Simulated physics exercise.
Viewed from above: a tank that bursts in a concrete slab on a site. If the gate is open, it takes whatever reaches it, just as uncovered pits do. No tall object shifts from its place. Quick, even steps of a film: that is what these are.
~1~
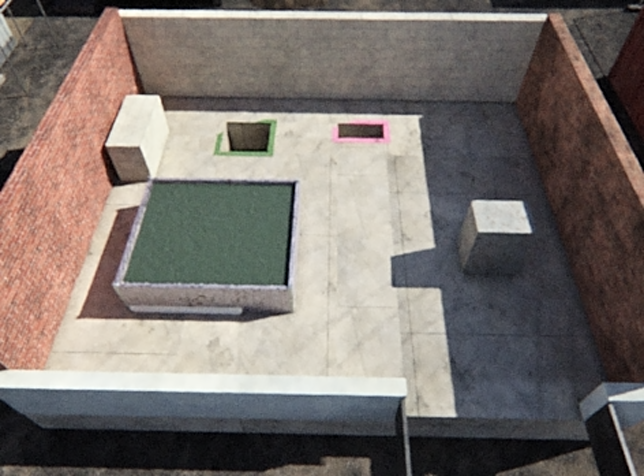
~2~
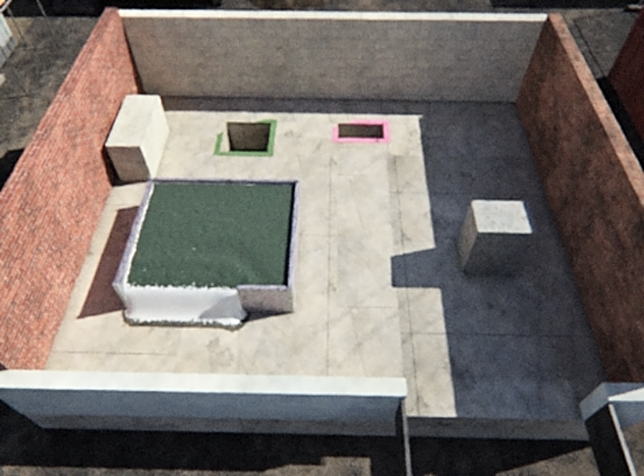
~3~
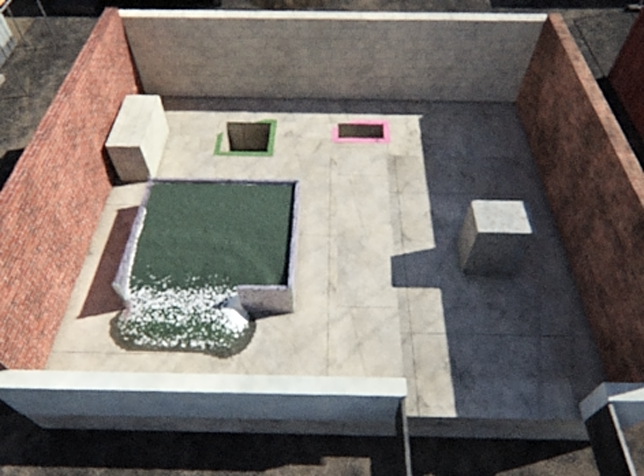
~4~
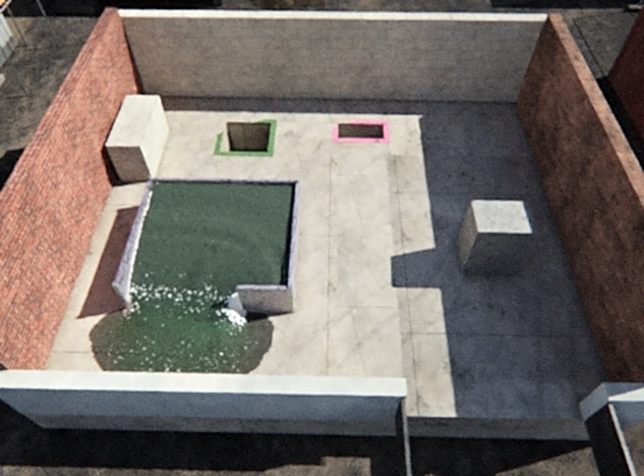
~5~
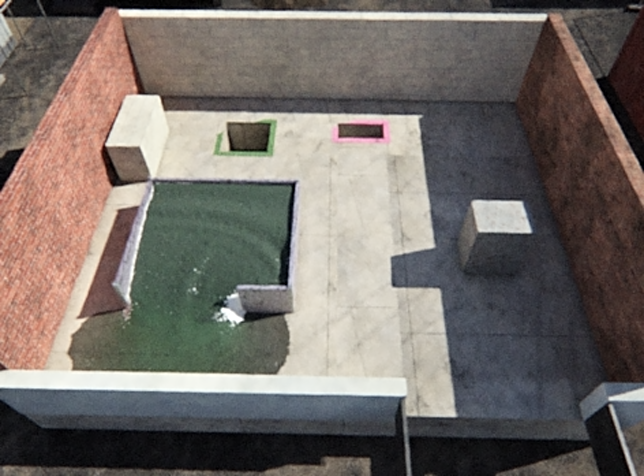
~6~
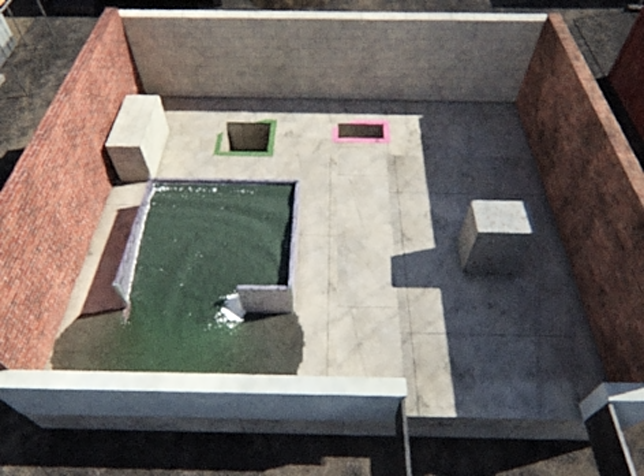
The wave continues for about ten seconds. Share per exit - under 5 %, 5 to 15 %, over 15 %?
Gate: 5 to 15 %. Pink pit: Under 5 %. Green pit: 5 to 15 %.
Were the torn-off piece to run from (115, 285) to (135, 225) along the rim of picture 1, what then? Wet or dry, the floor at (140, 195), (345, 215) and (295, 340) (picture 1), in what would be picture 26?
Taking them in order, I'd say swamped, not reached and swamped.
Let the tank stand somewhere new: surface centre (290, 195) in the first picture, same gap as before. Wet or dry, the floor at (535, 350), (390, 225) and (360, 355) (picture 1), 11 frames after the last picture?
Spot 1 unwetted, spot 2 unwetted, spot 3 wetted.
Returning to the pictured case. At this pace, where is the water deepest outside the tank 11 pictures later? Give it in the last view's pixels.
Point to roughly (37, 390).
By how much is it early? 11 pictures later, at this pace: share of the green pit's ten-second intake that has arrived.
Estimate: Roughly 0 %.
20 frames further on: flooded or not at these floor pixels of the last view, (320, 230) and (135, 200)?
Well, the first is dry underfoot and the second is wet underfoot.
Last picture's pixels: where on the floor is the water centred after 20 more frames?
(214, 290).
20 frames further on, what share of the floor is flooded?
Close to 50 %.
A moment on, water covers 10 % of the floor; the gate 0 %, the pink pit 0 %, the green pit 0 %.
Next, water covers 25 % of the floor; the gate 0 %, the pink pit 0 %, the green pit 0 %.
Then, water covers 50 % of the floor; the gate 1 %, the pink pit 0 %, the green pit 0 %.
Later, water covers 75 % of the floor; the gate 2 %, the pink pit 0 %, the green pit 3 %.
In the end, water covers 90 % of the floor; the gate 9 %, the pink pit 1 %, the green pit 7 %.
